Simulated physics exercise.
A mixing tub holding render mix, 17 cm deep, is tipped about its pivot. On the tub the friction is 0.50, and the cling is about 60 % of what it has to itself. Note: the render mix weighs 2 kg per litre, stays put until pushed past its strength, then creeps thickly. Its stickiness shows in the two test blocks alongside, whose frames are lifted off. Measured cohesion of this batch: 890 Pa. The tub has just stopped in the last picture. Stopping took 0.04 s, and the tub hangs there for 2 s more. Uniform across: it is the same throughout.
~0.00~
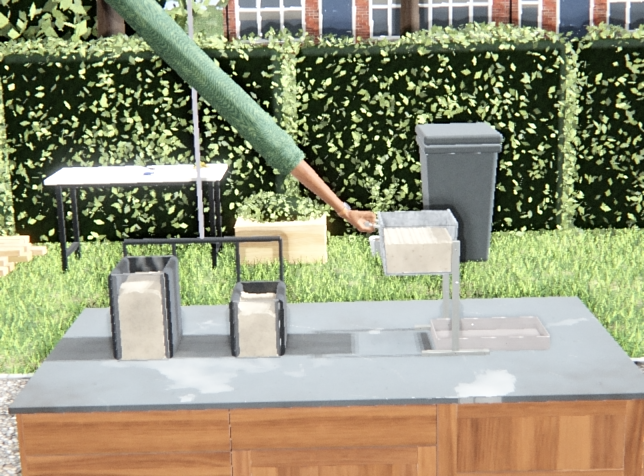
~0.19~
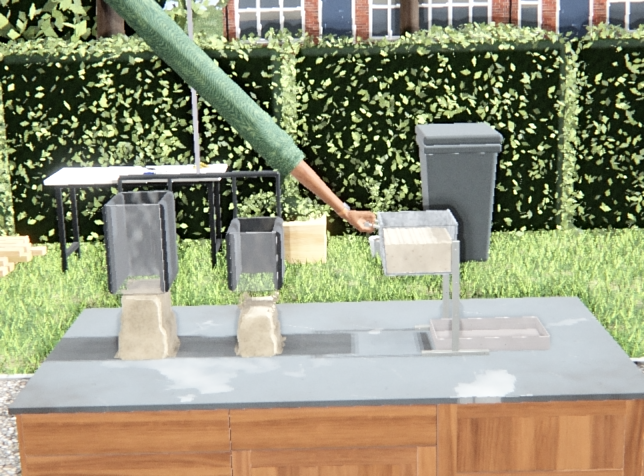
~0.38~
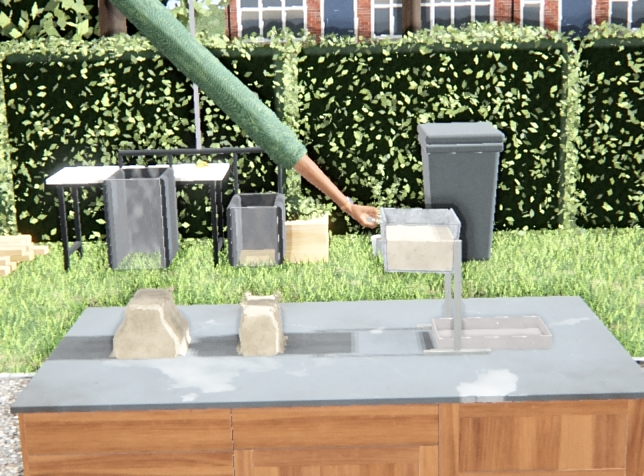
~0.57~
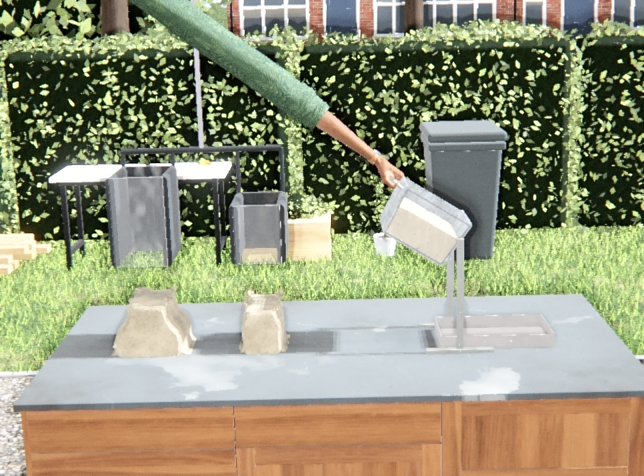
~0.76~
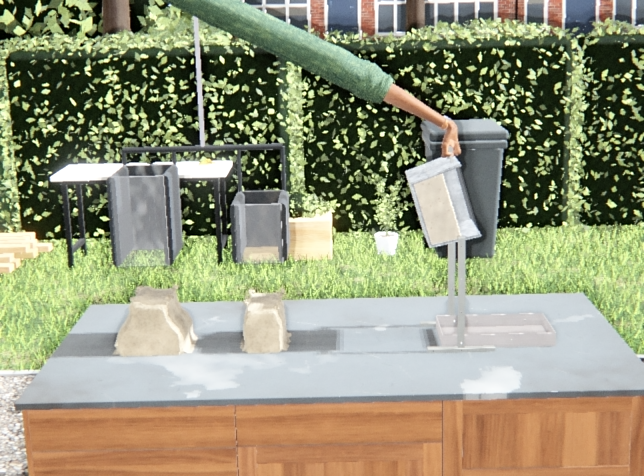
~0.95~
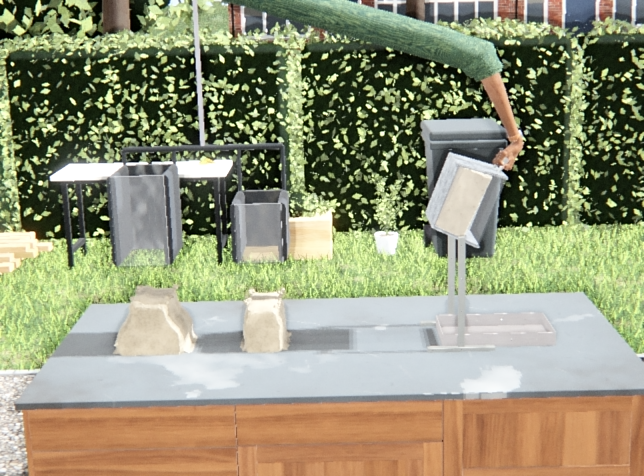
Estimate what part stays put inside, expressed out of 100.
The part that stays inside is near 0 per cent.
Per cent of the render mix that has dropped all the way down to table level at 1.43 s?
Down at that time: Approx. 70 %.
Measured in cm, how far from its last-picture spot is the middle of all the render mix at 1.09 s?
The shift is near 10 cm.
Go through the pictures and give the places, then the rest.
In the first frame, handle-side rim at (384, 226), tilt 0 degrees; top of the render mix at (445, 242); blocks stand 27 cm, 17 cm (left to right).
In the second frame, handle-side rim at (383, 226), tilt 0 degrees; top of the render mix at (445, 242); blocks stand 24 cm, 17 cm (left to right).
In the third frame, handle-side rim at (386, 222), tilt 3 degrees; top of the render mix at (391, 240); blocks stand 20 cm, 17 cm (left to right).
In the fourth frame, handle-side rim at (409, 189), tilt 32 degrees; top of the render mix at (403, 207); blocks stand 20 cm, 17 cm (left to right).
In the fifth frame, handle-side rim at (460, 167), tilt 74 degrees; top of the render mix at (443, 175); blocks stand 20 cm, 17 cm (left to right).
In the sixth frame, handle-side rim at (506, 180), tilt 112 degrees; top of the render mix at (464, 169); blocks stand 20 cm, 17 cm (left to right).
After 1.09 s, the tub is at 112 degrees and holds 67 %.
After 1.26 s, the tub is at 112 degrees and holds 13 %.
After 1.43 s, the tub is at 112 degrees and holds 0 %.
After 1.60 s, the tub is at 112 degrees and holds 0 %.
After 2.95 s, at the end, the tub is at 112 degrees and holds 0 %.
